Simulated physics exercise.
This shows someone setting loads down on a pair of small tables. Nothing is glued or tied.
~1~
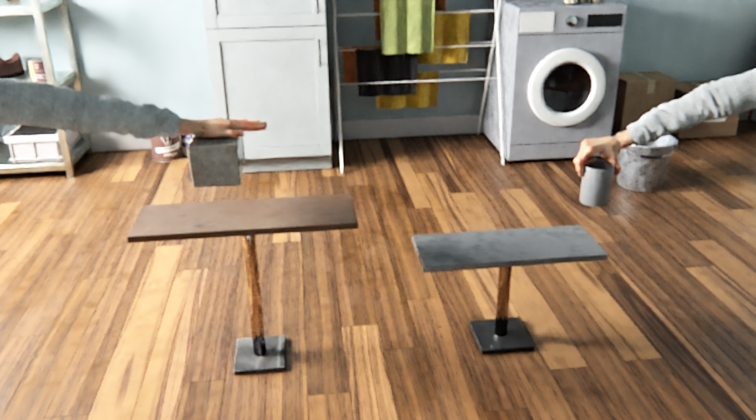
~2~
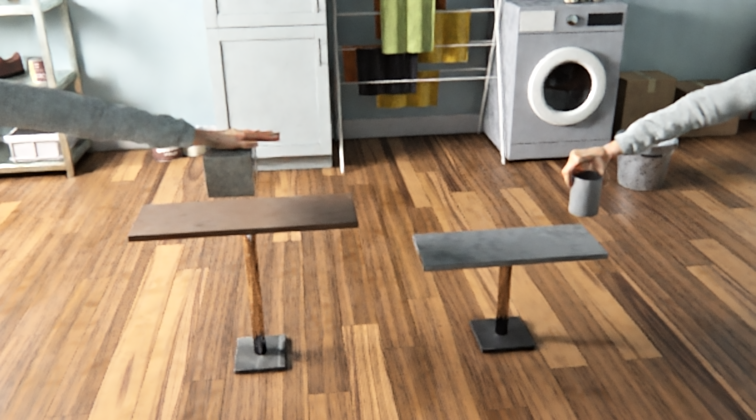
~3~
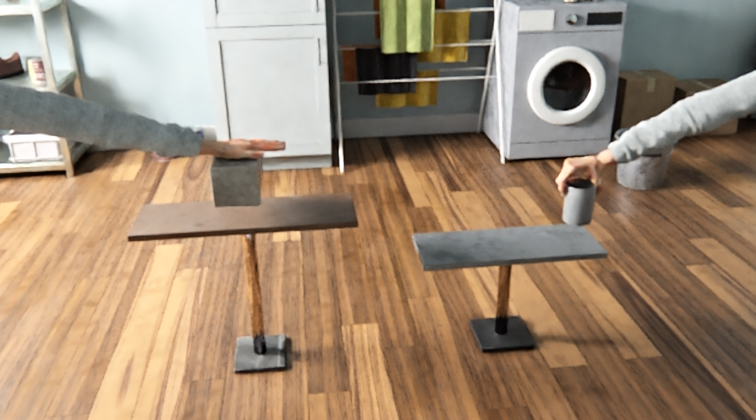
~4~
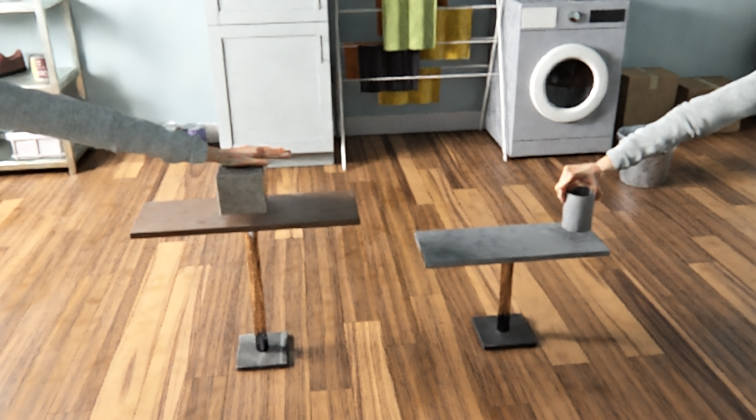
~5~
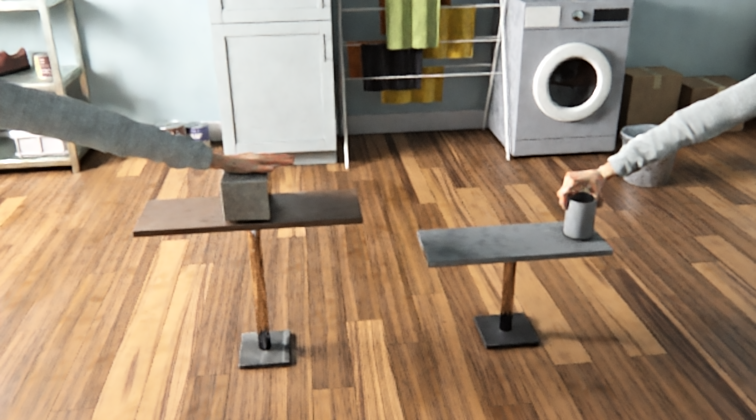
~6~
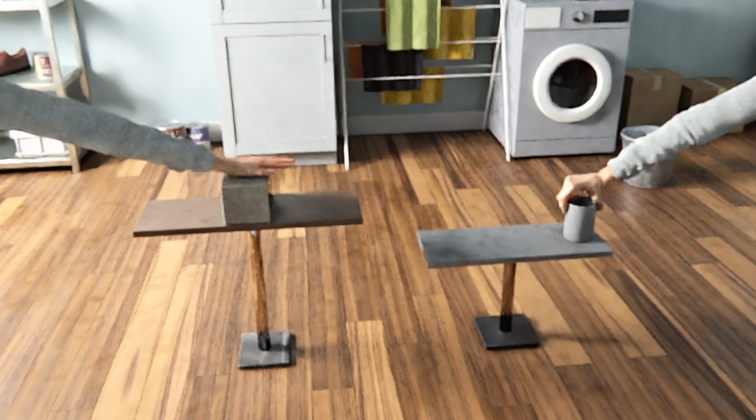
To begin with, two hands hold a grey block on the left and a grey beaker on the right, above a brown table and a grey table. Both objects move inward and down, until the block sits near the brown top's middle and the beaker near the grey top's right end, hands still on them.
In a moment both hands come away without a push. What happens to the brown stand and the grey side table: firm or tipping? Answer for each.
Outcome: The brown stand keeps steady; the grey side table keeps steady.
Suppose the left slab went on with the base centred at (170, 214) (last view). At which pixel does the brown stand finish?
About (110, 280).
Then, 0.60 s past the last view, brown stand at rest near (251, 212); grey side table at rest near (512, 244).
Finally, the brown stand holds firm, near (251, 212); the grey side table holds firm, near (512, 244).
